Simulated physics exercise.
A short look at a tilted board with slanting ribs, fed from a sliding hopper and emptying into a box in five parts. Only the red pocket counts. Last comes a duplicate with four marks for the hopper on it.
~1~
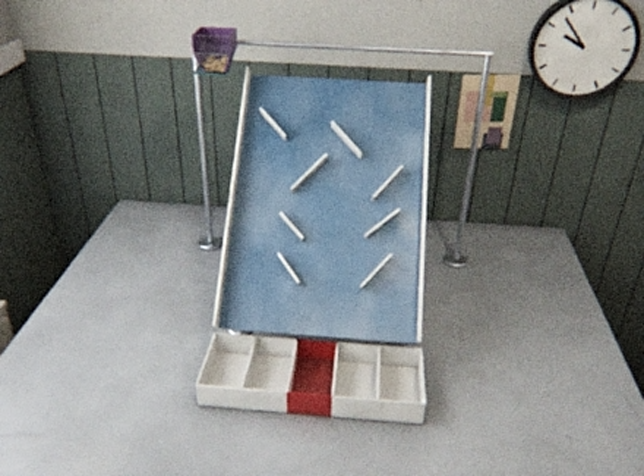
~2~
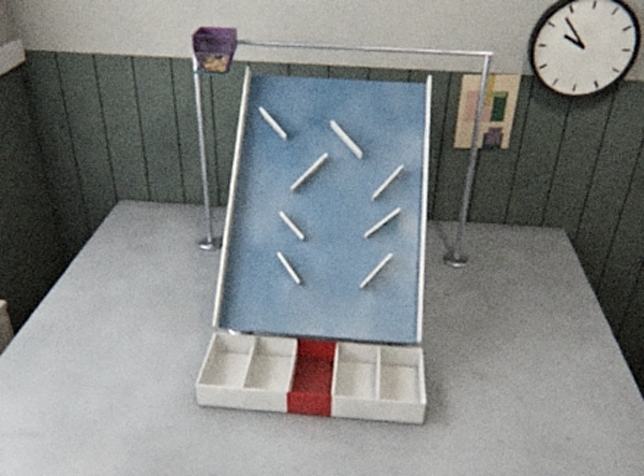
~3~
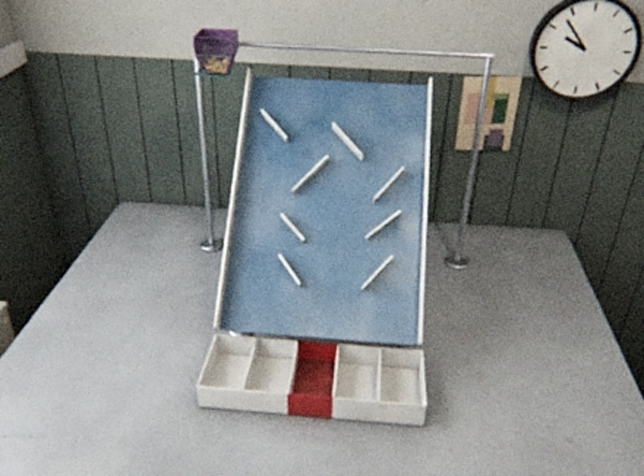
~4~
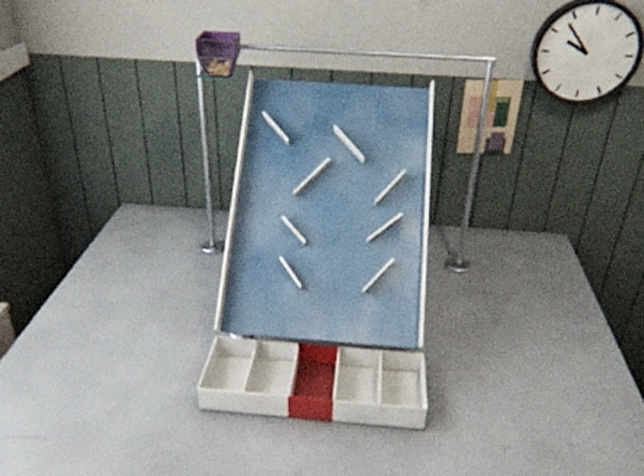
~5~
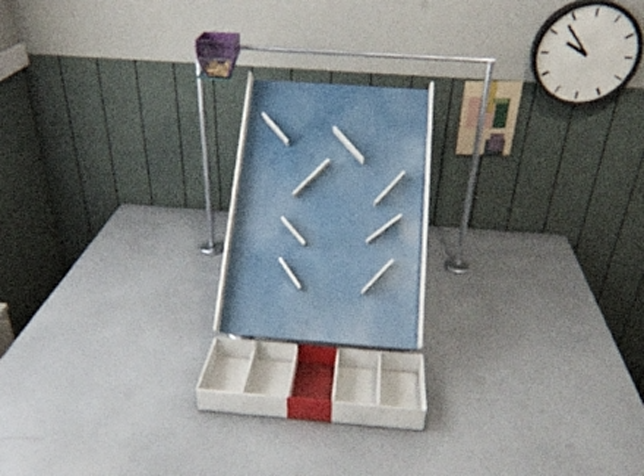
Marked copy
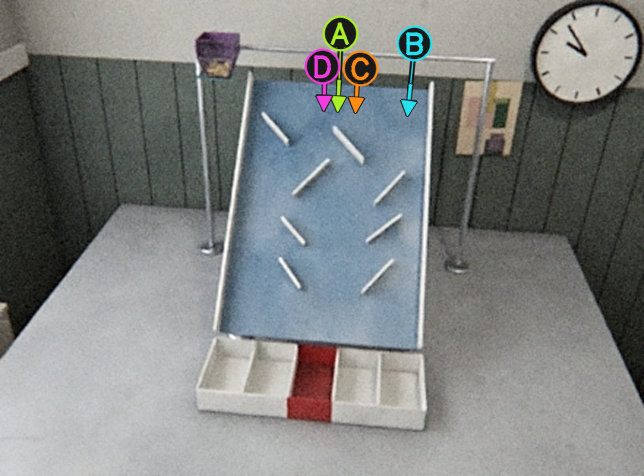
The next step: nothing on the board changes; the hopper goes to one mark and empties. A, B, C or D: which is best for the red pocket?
Mark C.
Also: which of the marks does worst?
D it is.
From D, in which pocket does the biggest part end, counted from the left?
The first from the left.
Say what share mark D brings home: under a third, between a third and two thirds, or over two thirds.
Mark D gives under a third.
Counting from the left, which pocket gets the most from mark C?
It is the third one.
On the marked copy, mark A meets the board at (337, 106); mark B meets the board at (407, 110); mark C meets the board at (355, 107); mark D meets the board at (323, 105).
If A is chosen, roughly half in the red pocket, roughly half in other pockets.
If B is chosen, roughly a third in the red pocket, roughly half in other pockets, just a few outside the box.
If C is chosen, the larger part in the red pocket, roughly a quarter in other pockets.
If D is chosen, about a tenth in the red pocket, almost all in other pockets.
